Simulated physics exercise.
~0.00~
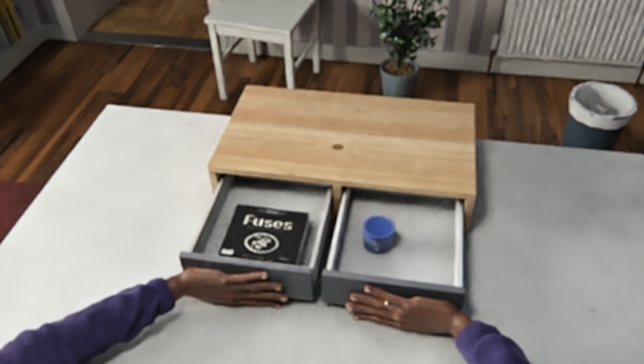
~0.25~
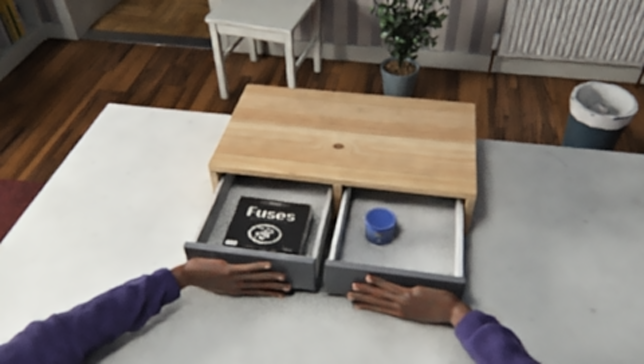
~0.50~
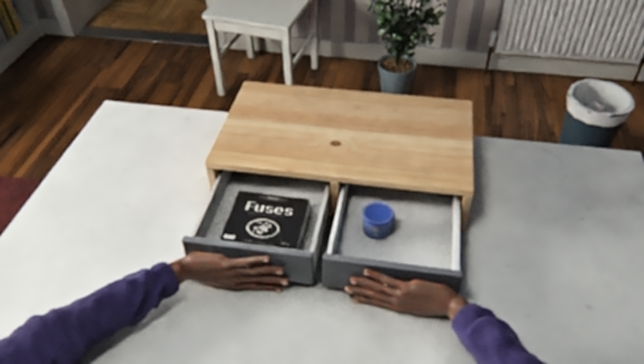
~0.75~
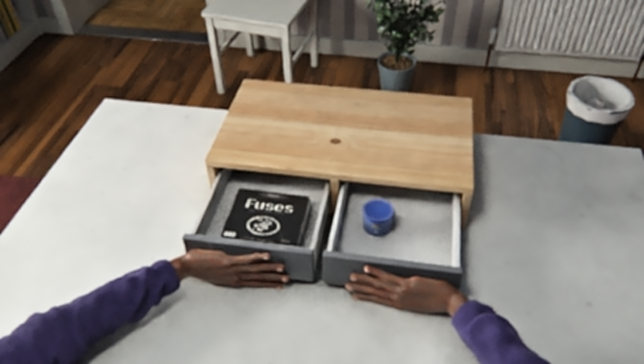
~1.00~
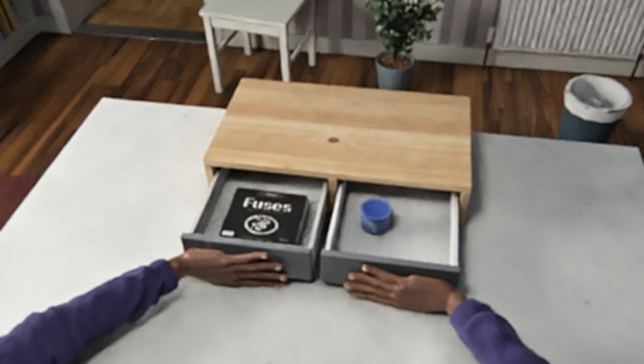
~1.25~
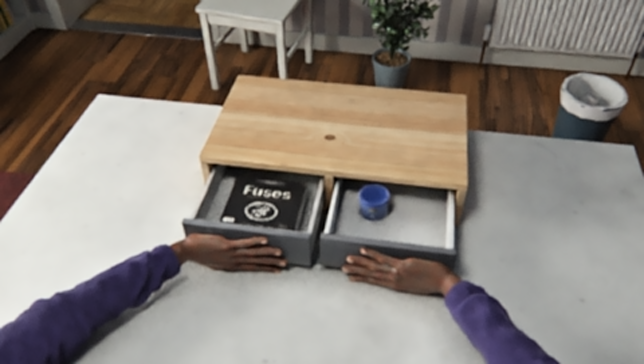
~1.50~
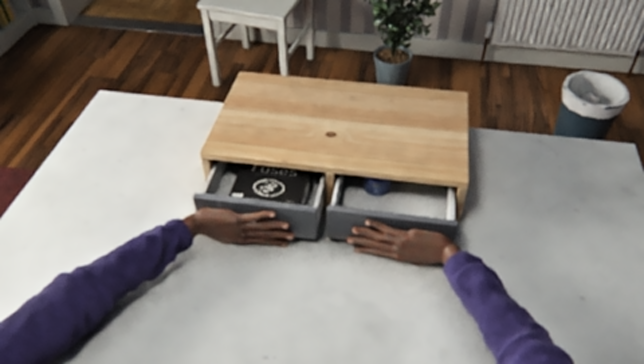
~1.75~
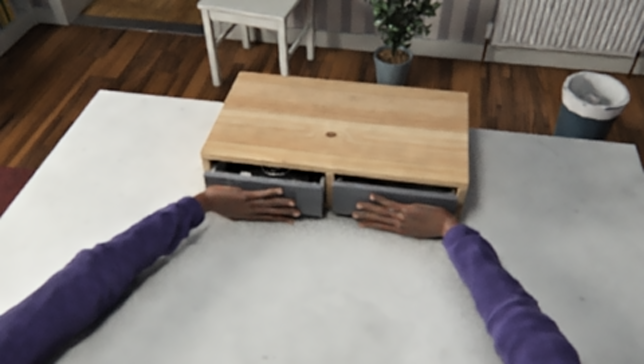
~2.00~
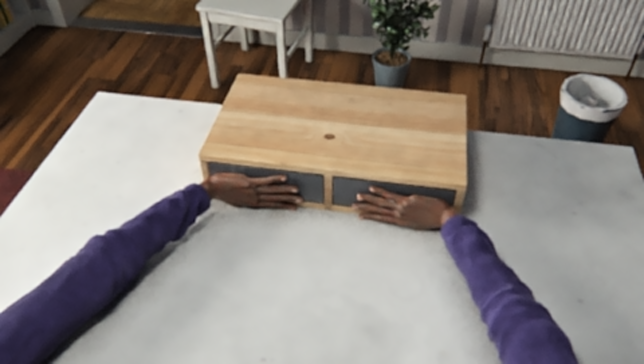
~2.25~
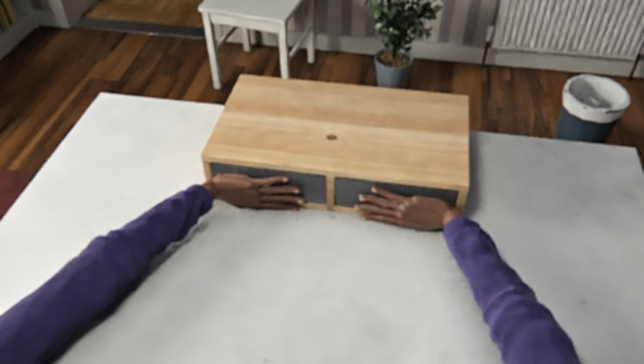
At first, two grey drawers stand open side by side in a low wooden chest on a pale table, the left holding a black box labelled "Fuses" and the right a small blue tin. Two hands in purple sleeves rest flat against the drawer fronts, barely moving for a while. Then the hands push both drawers inward together, and the box and tin slide back with them beneath the chest's top. The tin disappears from view first, followed by the box. Finally both drawers are fully closed, with the hands still resting on their fronts.
